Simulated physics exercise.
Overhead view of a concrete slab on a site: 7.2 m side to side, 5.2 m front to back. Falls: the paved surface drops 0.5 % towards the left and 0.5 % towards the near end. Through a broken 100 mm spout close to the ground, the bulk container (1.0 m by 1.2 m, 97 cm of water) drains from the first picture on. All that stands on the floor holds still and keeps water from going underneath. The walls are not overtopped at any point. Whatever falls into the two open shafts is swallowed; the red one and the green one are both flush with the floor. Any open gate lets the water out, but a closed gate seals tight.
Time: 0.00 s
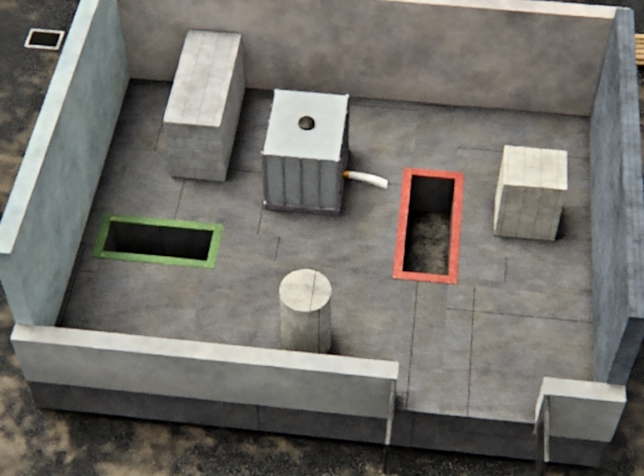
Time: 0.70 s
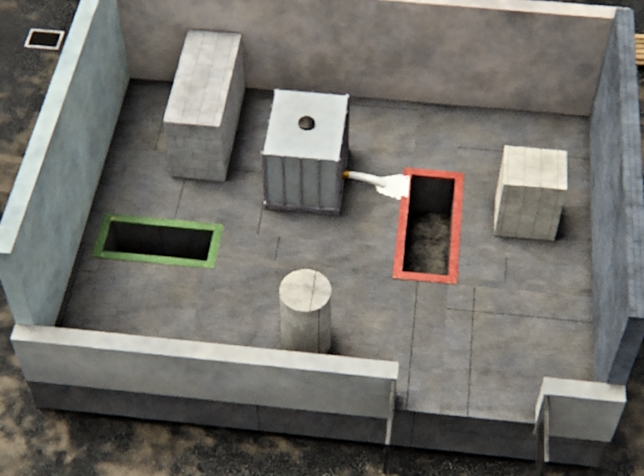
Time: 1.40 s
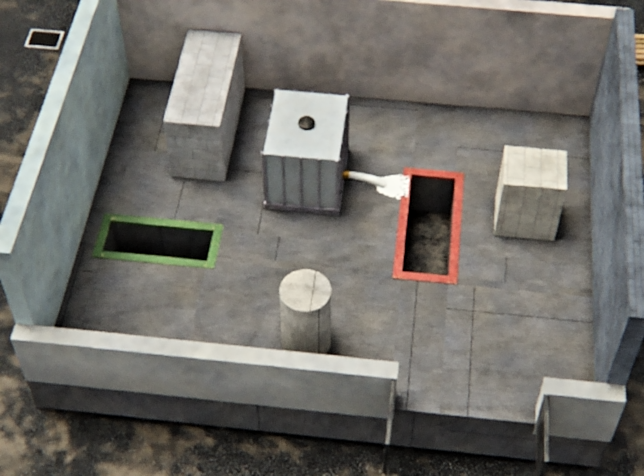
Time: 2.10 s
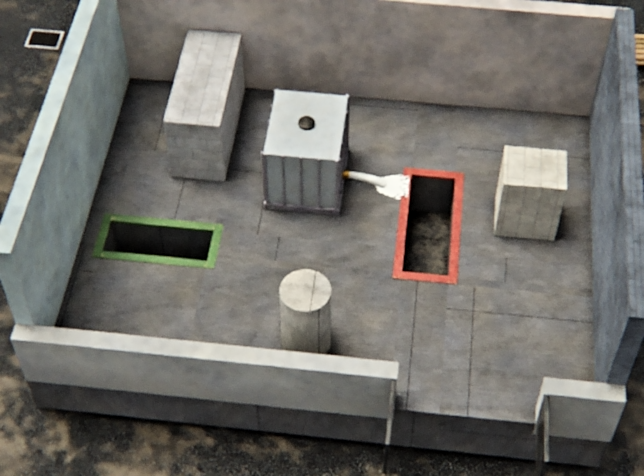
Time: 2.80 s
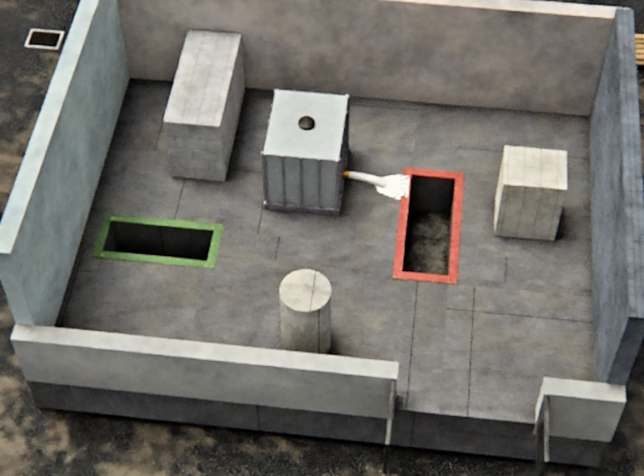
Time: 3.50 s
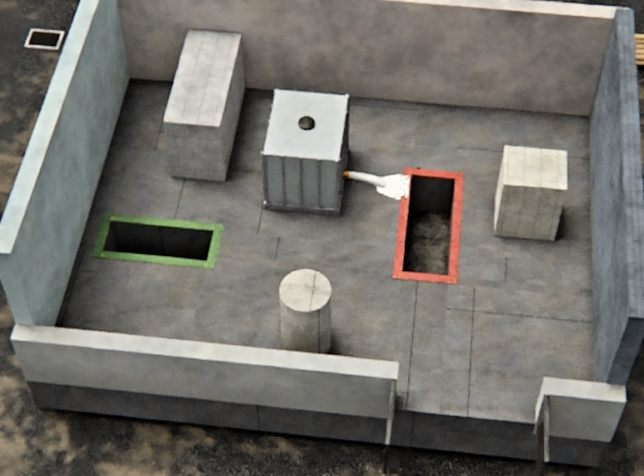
Water spurts from a short spout low on the right side of a pale metal container, lengthens quickly to the near edge of a red-framed opening, then barely changes. The setting is a walled grey concrete slab, seen from above by a still camera. Around the container stand two pale blocks and a short round pillar, with a green-framed opening at left and a gap in the front wall.
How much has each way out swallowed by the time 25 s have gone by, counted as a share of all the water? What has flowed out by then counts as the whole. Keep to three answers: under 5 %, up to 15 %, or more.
I would say the gateway takes less than 5 %; the red pit takes more than 15 %; the green pit takes under 5 %.
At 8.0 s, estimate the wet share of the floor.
Roughly 0 per cent of the floor is wet.
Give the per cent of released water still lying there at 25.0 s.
2 %.
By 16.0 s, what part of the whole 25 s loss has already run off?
About 70 %.
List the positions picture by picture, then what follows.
In the first picture, the jet has just started at (361, 177); the ground is still dry.
The second picture shows from the spout at (361, 177) the water has spread over 0.1 m2; its tip is at (405, 197), and it is 3.1 cm deep on average.
The third picture shows from the spout at (361, 177) the water has spread over 0.1 m2; its tip is at (405, 197), and it is 3.1 cm deep on average.
The fourth picture shows from the spout at (361, 177) the water has spread over 0.1 m2; its tip is at (405, 200), and it is 2.8 cm deep on average.
The fifth picture shows the jet leaves at (361, 177); the sheet reaches (405, 200), 1.0 m away, and wets 0.1 m2.
The sixth picture shows the jet leaves at (361, 177); the sheet reaches (405, 200), 1.0 m away, and wets 0.1 m2.
After 5.0 s water covers under 5 % of the floor and is deepest (4 cm) near (394, 189); gone so far, the gateway 0 %, the red pit 22 %, the green pit 0 %.
After 8.0 s water covers under 5 % of the floor and is deepest (4 cm) near (394, 189); gone so far, the gateway 0 %, the red pit 35 %, the green pit 0 %.
After 12.0 s water covers under 5 % of the floor and is deepest (4 cm) near (394, 189); gone so far, the gateway 0 %, the red pit 52 %, the green pit 0 %.
After 16.0 s water covers under 5 % of the floor and is deepest (4 cm) near (394, 189); gone so far, the gateway 0 %, the red pit 67 %, the green pit 0 %.
After 25.0 s water covers under 5 % of the floor and is deepest (5 cm) near (381, 188); gone so far, the gateway 0 %, the red pit 97 %, the green pit 0 %.
